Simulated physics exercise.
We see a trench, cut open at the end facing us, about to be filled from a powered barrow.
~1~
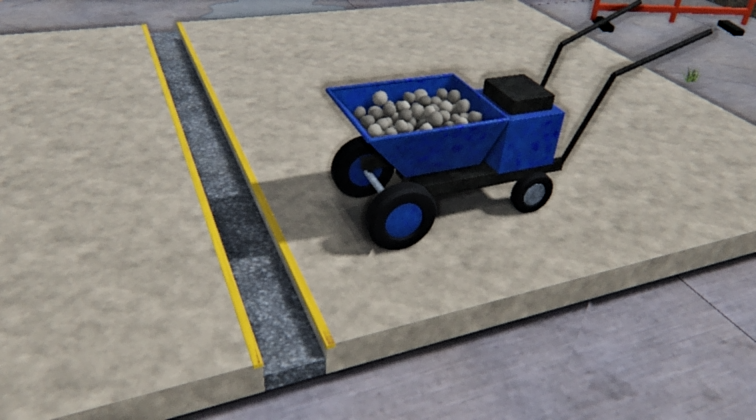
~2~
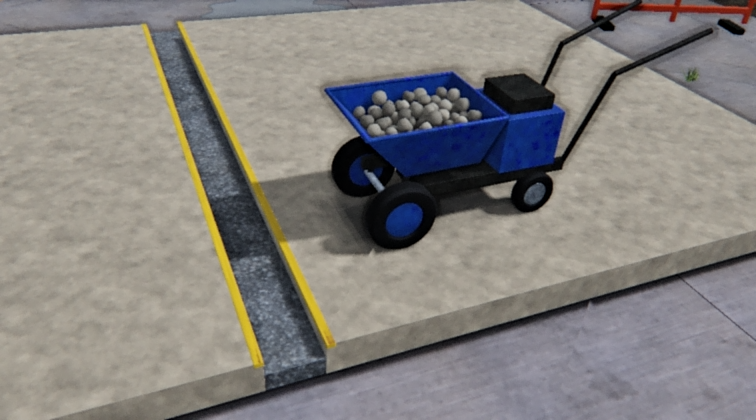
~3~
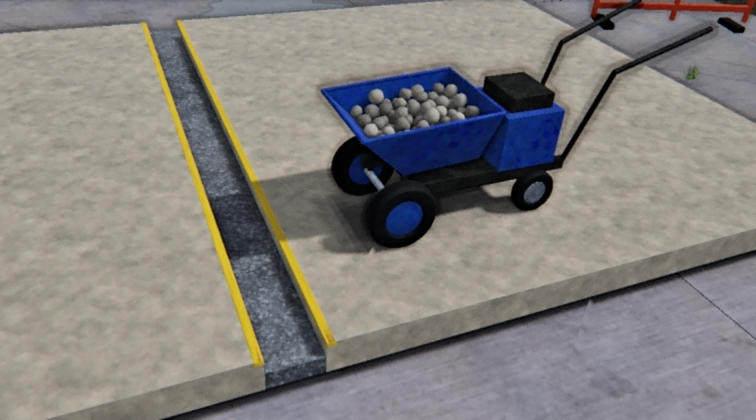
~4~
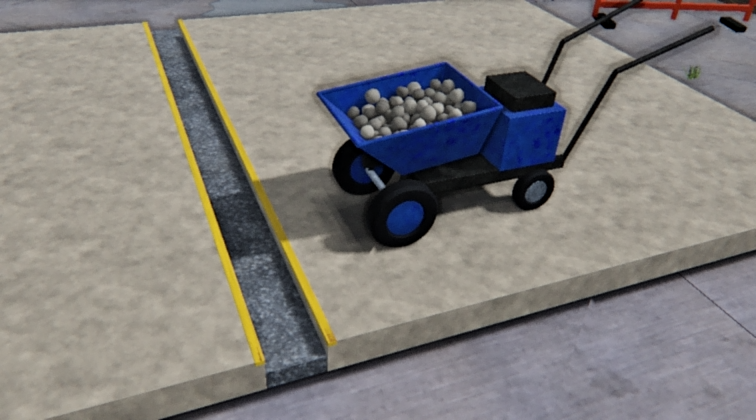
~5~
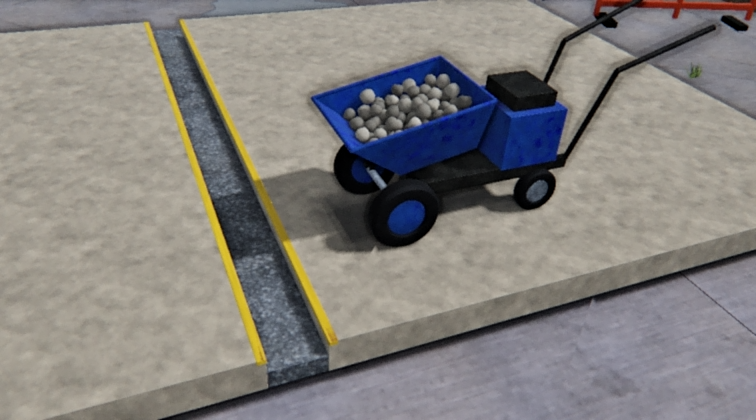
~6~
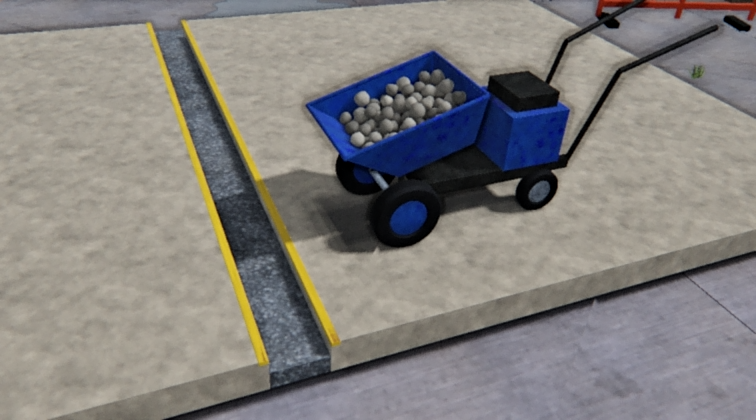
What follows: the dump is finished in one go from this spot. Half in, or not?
In the trench: The larger part.
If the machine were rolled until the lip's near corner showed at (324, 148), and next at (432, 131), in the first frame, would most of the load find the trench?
The first try: Not half. The second: Less than half.
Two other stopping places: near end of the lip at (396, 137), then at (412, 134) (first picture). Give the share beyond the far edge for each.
In turn 0 and 0 in a hundred.
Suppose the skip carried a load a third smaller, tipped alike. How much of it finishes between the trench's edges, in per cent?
Roughly 90 in a hundred.
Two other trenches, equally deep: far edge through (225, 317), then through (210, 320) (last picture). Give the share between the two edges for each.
First some 90, then 90 per cent.
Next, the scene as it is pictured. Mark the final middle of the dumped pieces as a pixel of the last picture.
Near (257, 243).
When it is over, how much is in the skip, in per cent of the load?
Close to 0 per cent.
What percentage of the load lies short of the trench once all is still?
It comes to 10 per cent or so.
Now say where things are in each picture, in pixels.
In the first frame, lip of the skip at (369, 141), level; top of the load at (417, 112), river pebbles; first edge of the trench at (309, 298); far edge at (241, 314), the trench over half as wide as the skip, and shallow for its width.
In the second frame, lip of the skip at (368, 141), level; top of the load at (429, 111).
In the third frame, lip of the skip at (363, 142), tipped barely; top of the load at (430, 106).
In the fourth frame, lip of the skip at (358, 146), tipped a little; top of the load at (438, 110).
In the fifth frame, lip of the skip at (352, 151), tipped a little; top of the load at (434, 106).
In the sixth frame, lip of the skip at (345, 159), tipped clearly; top of the load at (429, 103); first edge of the trench at (314, 295); far edge at (247, 311).
Soon, skip tipped steeply; all in the skip.
A while on, skip tipped steeply; most in the skip; a stray few short of the trench; a small part in or heaped over the trench; a stray few falling.
Towards the end, skip tipped right over; a small part in the skip; a small part short of the trench; most in or heaped over the trench; a small part beyond it.
Finally, skip tipped right over; a stray few in the skip; a small part short of the trench; most in or heaped over the trench; a small part beyond it.
